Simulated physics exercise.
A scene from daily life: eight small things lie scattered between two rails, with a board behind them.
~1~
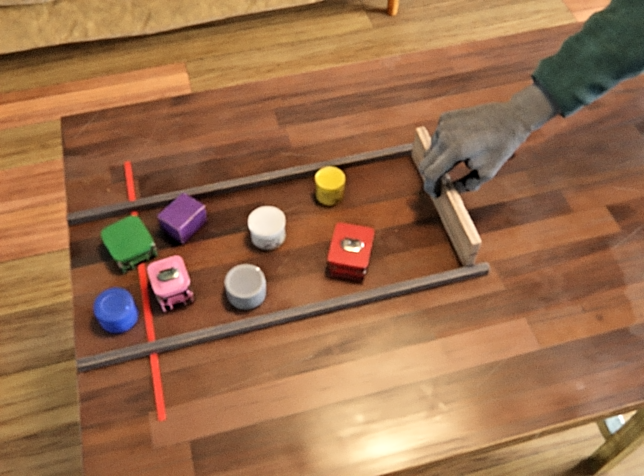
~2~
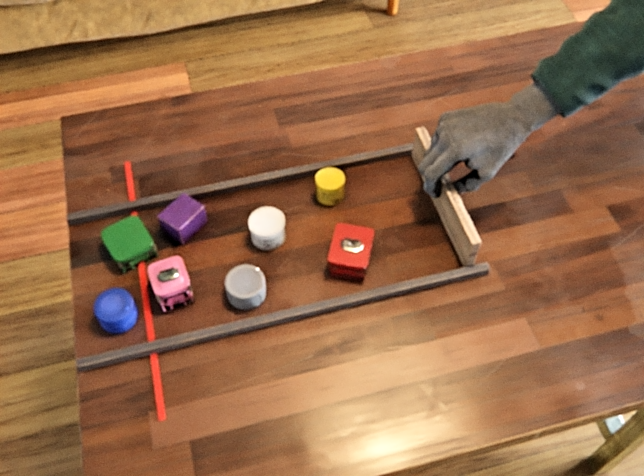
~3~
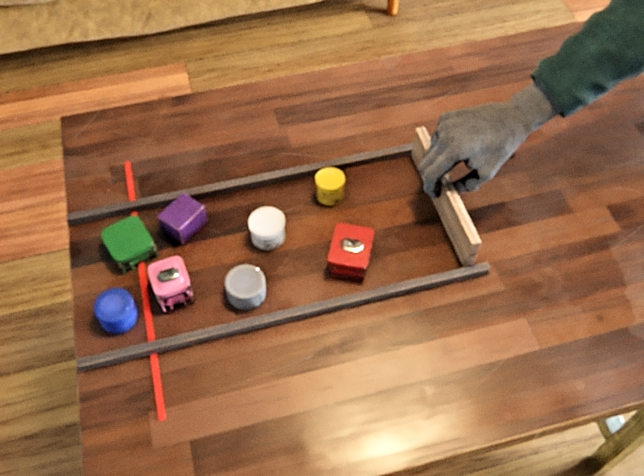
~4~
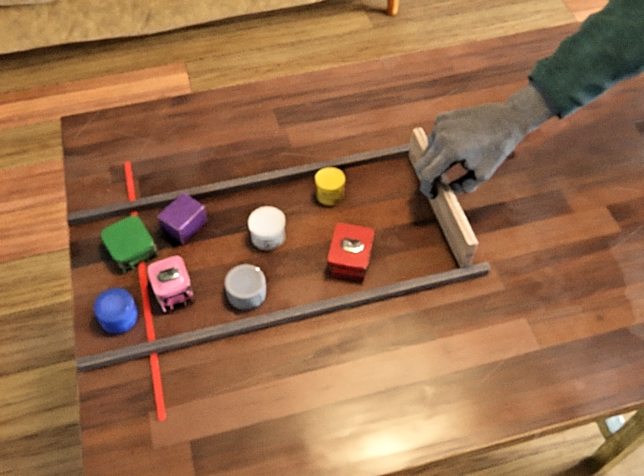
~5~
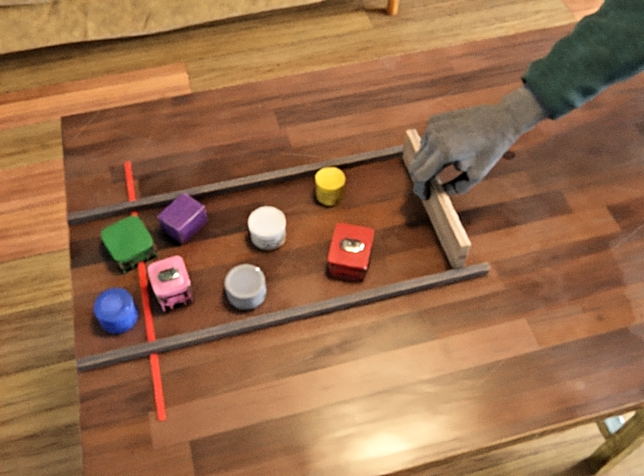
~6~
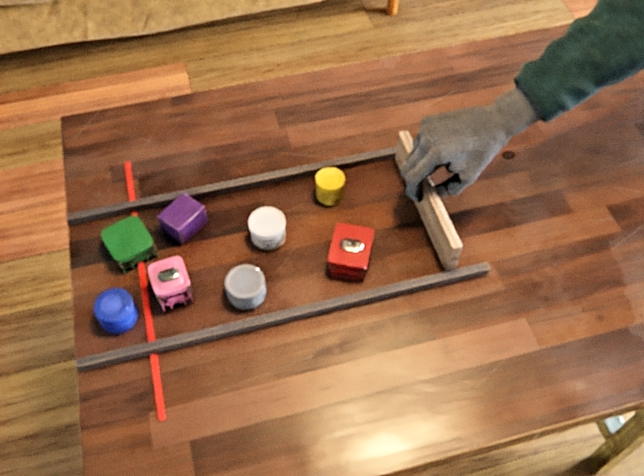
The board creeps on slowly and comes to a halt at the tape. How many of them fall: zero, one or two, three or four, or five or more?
One or two.
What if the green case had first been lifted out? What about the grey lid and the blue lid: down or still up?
Looking at the two, the grey lid stays up top and the blue lid ends up below.
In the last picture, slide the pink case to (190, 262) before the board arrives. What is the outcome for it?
In that case it hangs on.
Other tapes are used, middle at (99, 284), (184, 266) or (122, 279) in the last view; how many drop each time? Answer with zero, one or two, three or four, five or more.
More than four; none at all; either three or four.
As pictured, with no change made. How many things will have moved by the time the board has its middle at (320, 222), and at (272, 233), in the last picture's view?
The first count is 2, and then it's 4.
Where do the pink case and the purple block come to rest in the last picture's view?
Look around (89, 283) for the first and around (84, 240) for the second.
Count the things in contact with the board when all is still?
3.
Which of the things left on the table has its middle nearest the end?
Result - foremost is the grey lid.
A little later, none off yet; blue lid at rest near (116, 311); green case at rest near (129, 244); pink case at rest near (171, 283).
When it is over, the number that fall off is one or two; down, green case and blue lid.
